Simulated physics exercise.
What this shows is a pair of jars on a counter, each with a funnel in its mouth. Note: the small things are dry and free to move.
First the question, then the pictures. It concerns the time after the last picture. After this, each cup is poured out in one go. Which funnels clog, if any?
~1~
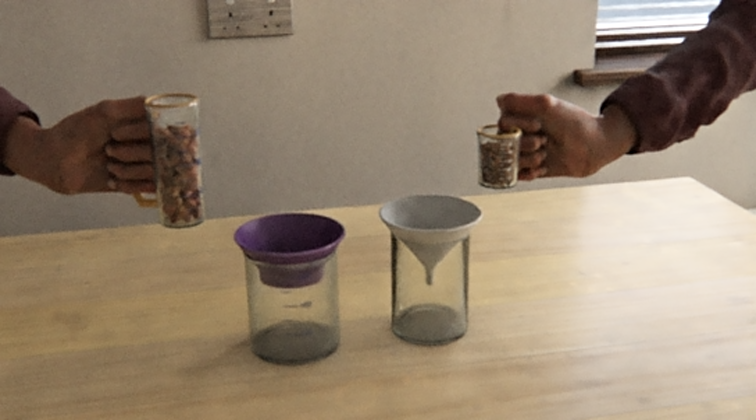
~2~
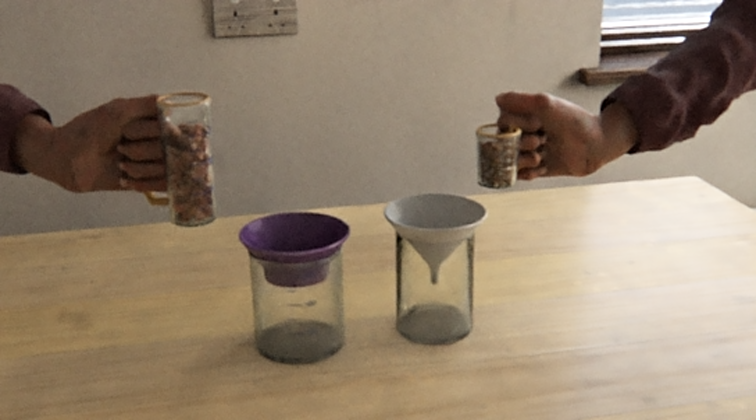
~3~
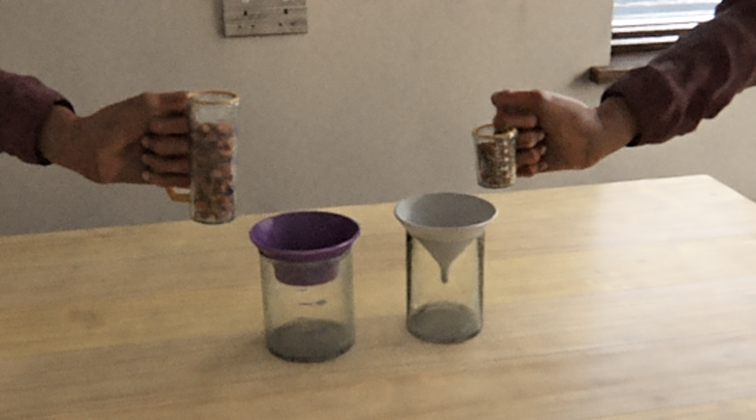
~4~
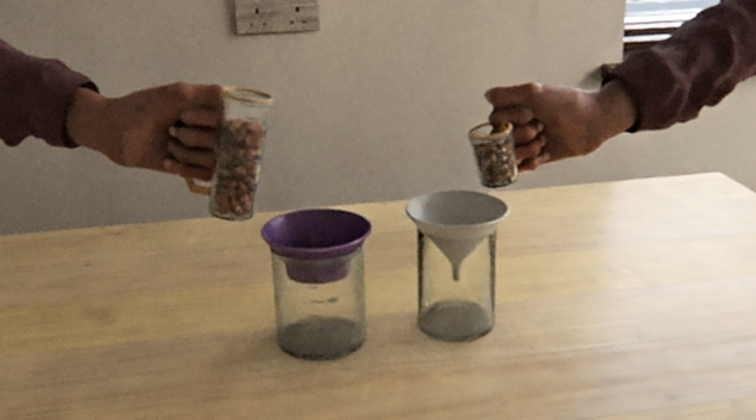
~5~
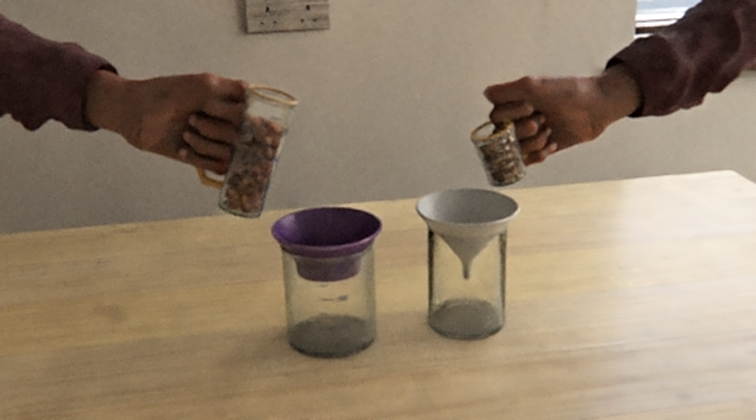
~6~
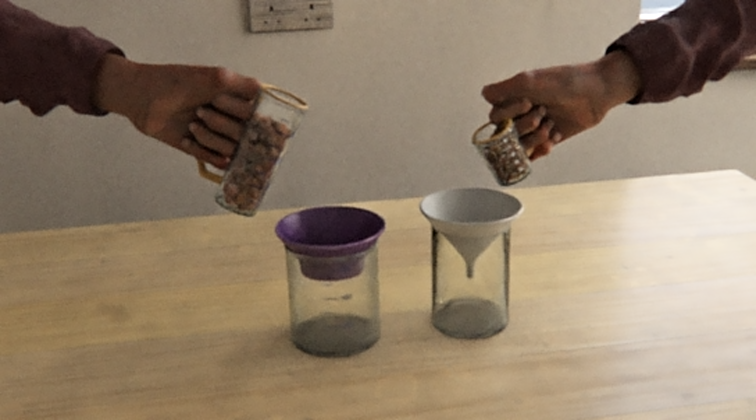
The left one drains completely, and the right one plugs up.
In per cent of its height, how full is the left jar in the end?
My estimate: Some 20 in a hundred.
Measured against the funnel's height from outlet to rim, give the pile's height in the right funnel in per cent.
It works out near 75 percent.
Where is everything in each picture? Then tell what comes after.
In the first picture, left funnel near (290, 241), outlet at (292, 275), about 5 pieces wide; left cup near (177, 162), holding hazelnuts; right funnel near (430, 220), outlet at (430, 286), narrower than one piece; right cup near (498, 157), holding cereal balls.
In the second picture, left cup near (189, 160), upright; right cup near (498, 157), upright.
In the third picture, left cup near (213, 158), tipped 4°; right cup near (496, 156), tipped 4°.
In the fourth picture, left cup near (239, 155), tipped 12°; right cup near (495, 155), tipped 12°.
In the fifth picture, left cup near (256, 153), tipped 20°; right cup near (500, 154), tipped 20°.
In the sixth picture, left funnel near (331, 234), outlet at (333, 267); left cup near (259, 152), tipped 27°; right funnel near (471, 214), outlet at (470, 279); right cup near (503, 153), tipped 27°.
Then, 0.63 s on from there, left, the whole lot still in the cup; right, the whole lot still in the cup.
Then, 1.18 s on from there, left, all but a few still in the cup, only a few in or over the funnel; right, near two thirds still in the cup, near a third in or over the funnel.
Then, 1.66 s on from there, left, near a quarter still in the cup, near a quarter in or over the funnel, near half down in the jar; right, the whole lot in or over the funnel.
In the end, left, the whole lot down in the jar; right, the whole lot stuck in the funnel, none at all down in the jar.
